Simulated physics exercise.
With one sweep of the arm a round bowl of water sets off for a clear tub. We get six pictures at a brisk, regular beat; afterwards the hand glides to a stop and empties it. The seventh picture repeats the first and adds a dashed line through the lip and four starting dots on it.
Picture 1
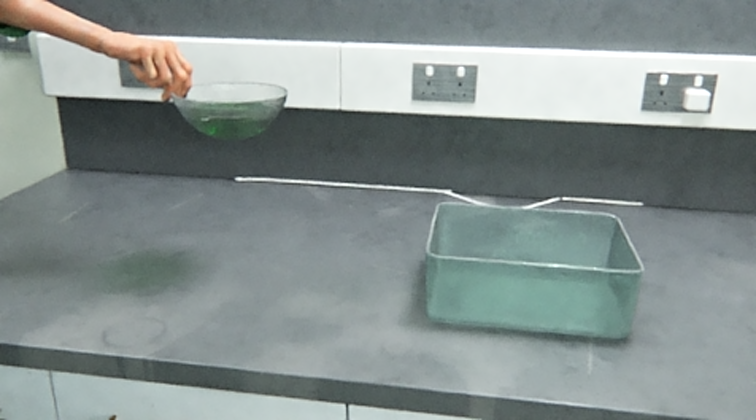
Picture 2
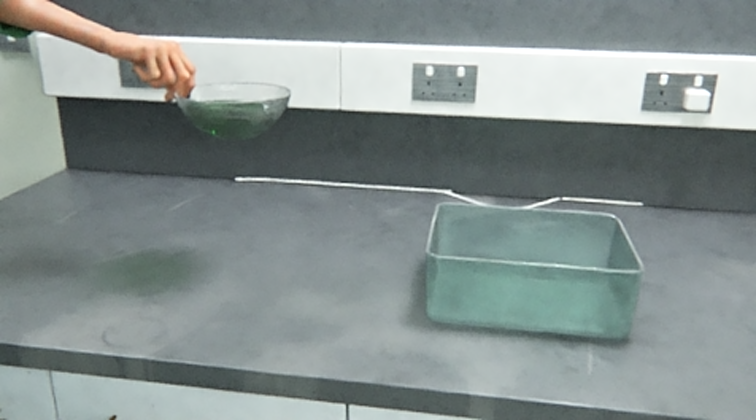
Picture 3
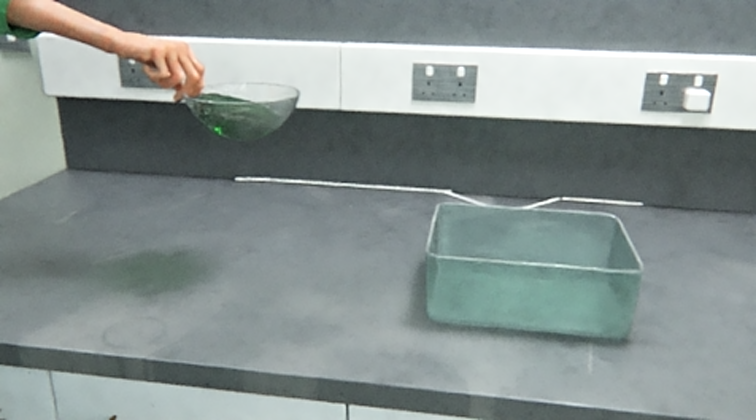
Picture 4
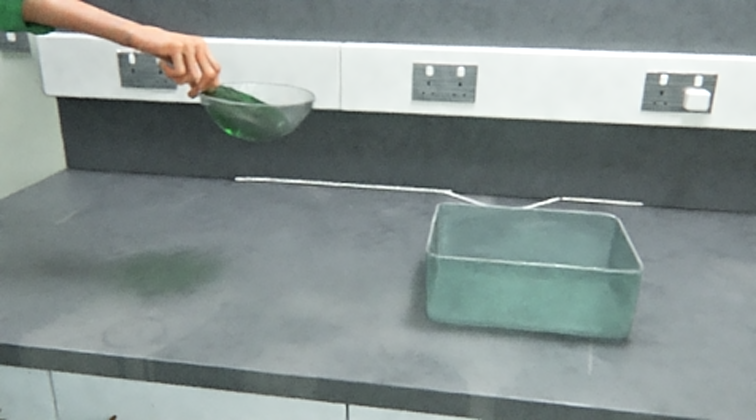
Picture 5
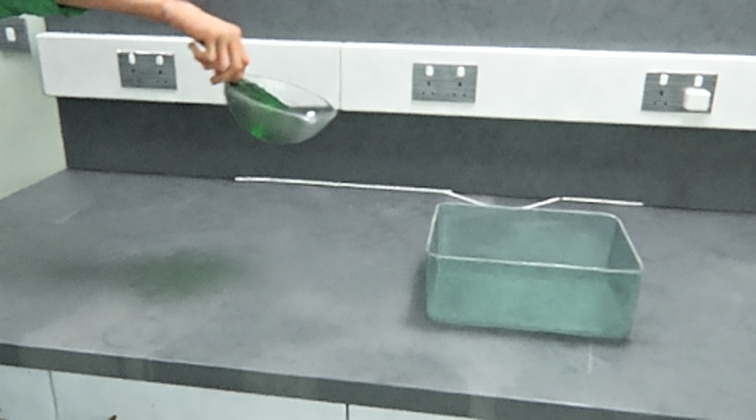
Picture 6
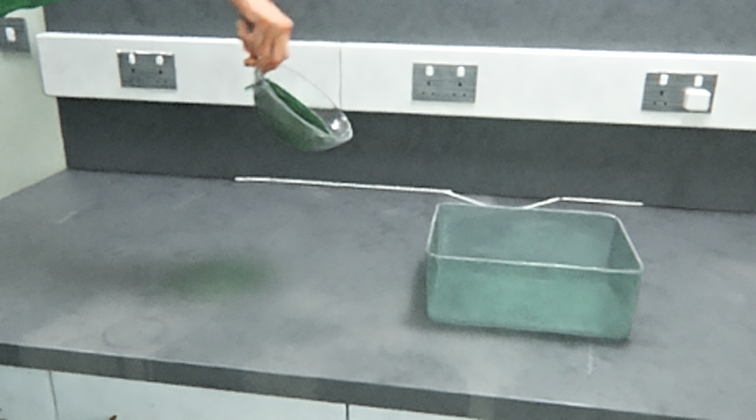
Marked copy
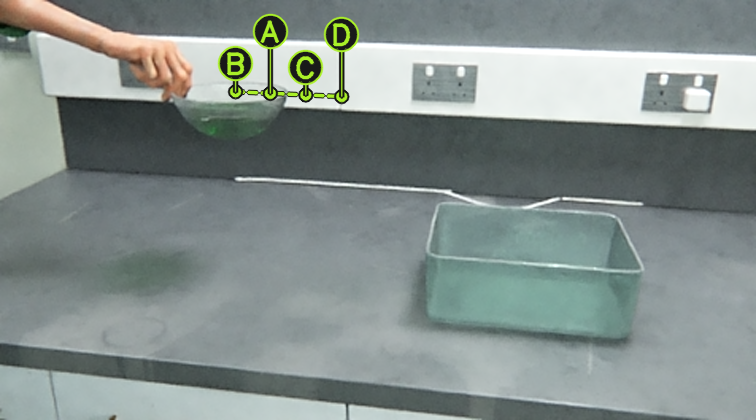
A hand carries a clear round bowl of green liquid right and tilts it steeply.
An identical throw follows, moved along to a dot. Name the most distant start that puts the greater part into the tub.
Use place C.
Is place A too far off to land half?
Yes.
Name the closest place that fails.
Place A.
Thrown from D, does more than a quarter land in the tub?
Yes, it does.
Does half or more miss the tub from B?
Yes.
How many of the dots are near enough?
Two.
On the marked copy, A at (270, 93); B at (235, 91); C at (305, 95); D at (341, 96).
Choosing A, about 13 % lands in the tub, 83 % falls short and 4 % goes beside or beyond.
Choosing B, about 0 % lands in the tub, 97 % falls short and 3 % goes beside or beyond.
Choosing C, about 71 % lands in the tub, 14 % falls short and 15 % goes beside or beyond.
Choosing D, about 71 % lands in the tub, 5 % falls short and 24 % goes beside or beyond.
